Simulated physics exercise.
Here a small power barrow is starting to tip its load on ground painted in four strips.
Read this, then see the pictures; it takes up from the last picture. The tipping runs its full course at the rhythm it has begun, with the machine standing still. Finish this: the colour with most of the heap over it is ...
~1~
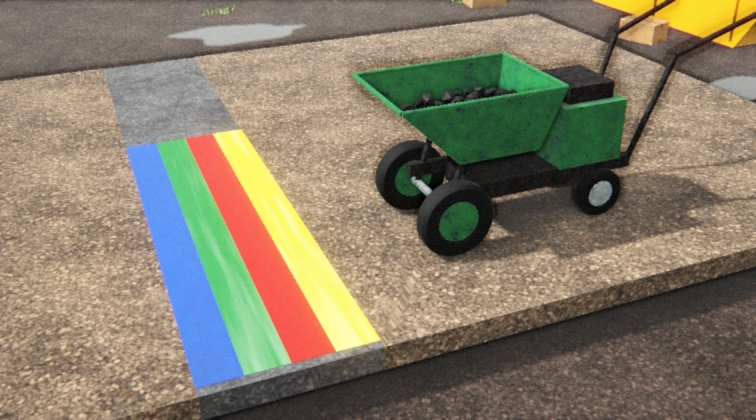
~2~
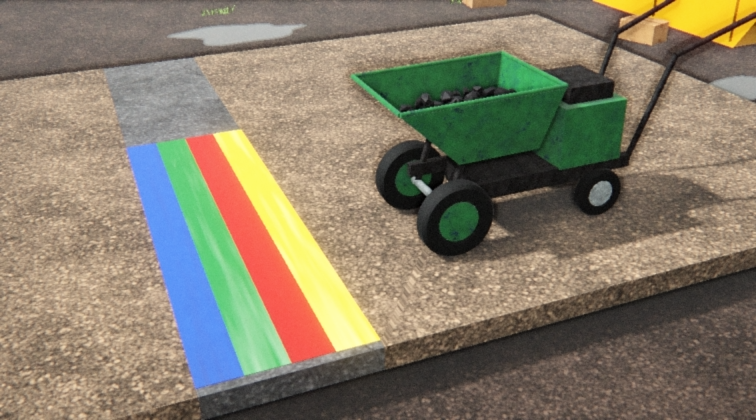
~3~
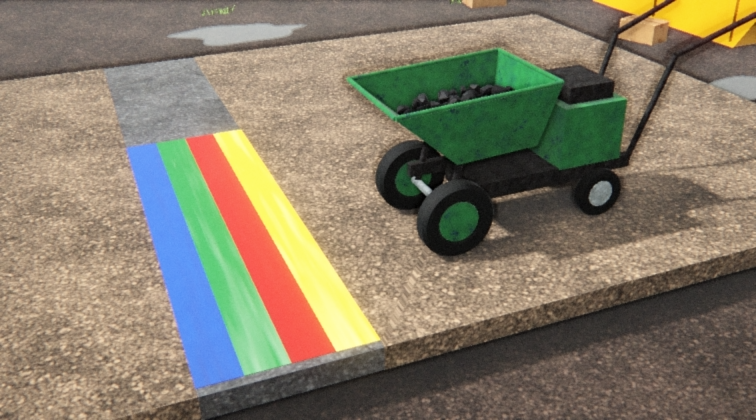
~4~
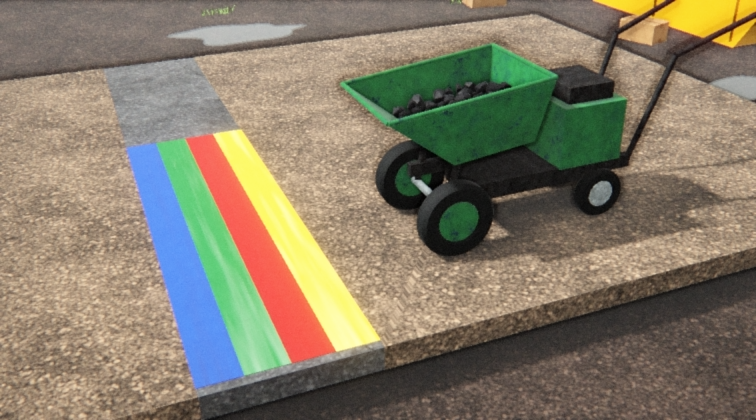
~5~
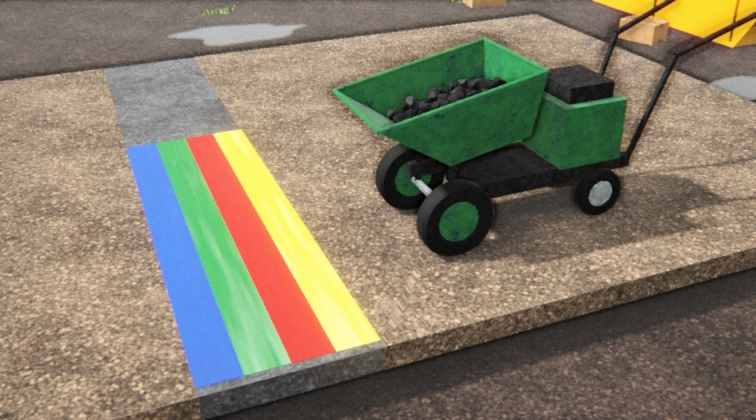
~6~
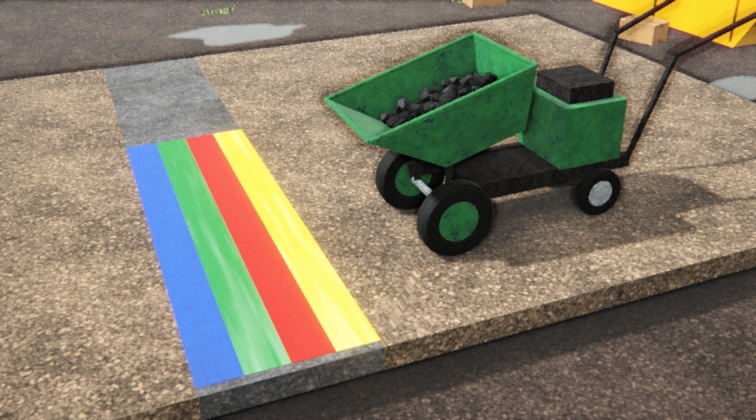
... Red.
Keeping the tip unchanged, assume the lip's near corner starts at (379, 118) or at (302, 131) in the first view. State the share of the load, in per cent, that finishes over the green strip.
Result: Try 1 = 20 %, try 2 = 10 %.
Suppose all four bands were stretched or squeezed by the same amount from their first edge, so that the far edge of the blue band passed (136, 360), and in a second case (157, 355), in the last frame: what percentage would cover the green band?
10 and 10 percent, roughly.
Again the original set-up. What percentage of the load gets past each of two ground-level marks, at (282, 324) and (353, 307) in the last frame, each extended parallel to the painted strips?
In order: 30 per cent, then 80 per cent.
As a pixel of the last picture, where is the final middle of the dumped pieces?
Centre at rest: Close to (266, 264).
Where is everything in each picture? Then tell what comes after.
In the first frame, lip of the skip near (402, 114), level; top of the load near (485, 110), lumps of coal; yellow strip near (335, 307); red strip near (294, 317); green strip near (251, 328); blue strip near (206, 339).
In the second frame, lip of the skip near (400, 116), level; top of the load near (484, 110).
In the third frame, lip of the skip near (396, 119), tipped barely; top of the load near (481, 108).
In the fourth frame, lip of the skip near (388, 124), tipped a little; top of the load near (483, 106).
In the fifth frame, lip of the skip near (380, 132), tipped a little; top of the load near (477, 104).
In the sixth frame, lip of the skip near (370, 142), tipped clearly; top of the load near (477, 90); yellow strip near (335, 307); red strip near (294, 317); green strip near (251, 328); blue strip near (206, 339).
Shortly afterwards, skip tipped steeply; the whole lot in the skip.
Next, skip tipped steeply; the bulk in the skip; a little over the yellow strip; only a few over the red strip.
Some moments later, skip tipped right over; near a quarter in the skip; near a quarter over the yellow strip; near a third over the red strip; near a quarter over the green strip; a little over the blue strip; only a few off the paint.
In the end, skip tipped right over; near a quarter in the skip; near a quarter over the yellow strip; near a third over the red strip; near a quarter over the green strip; a little over the blue strip; only a few off the paint.
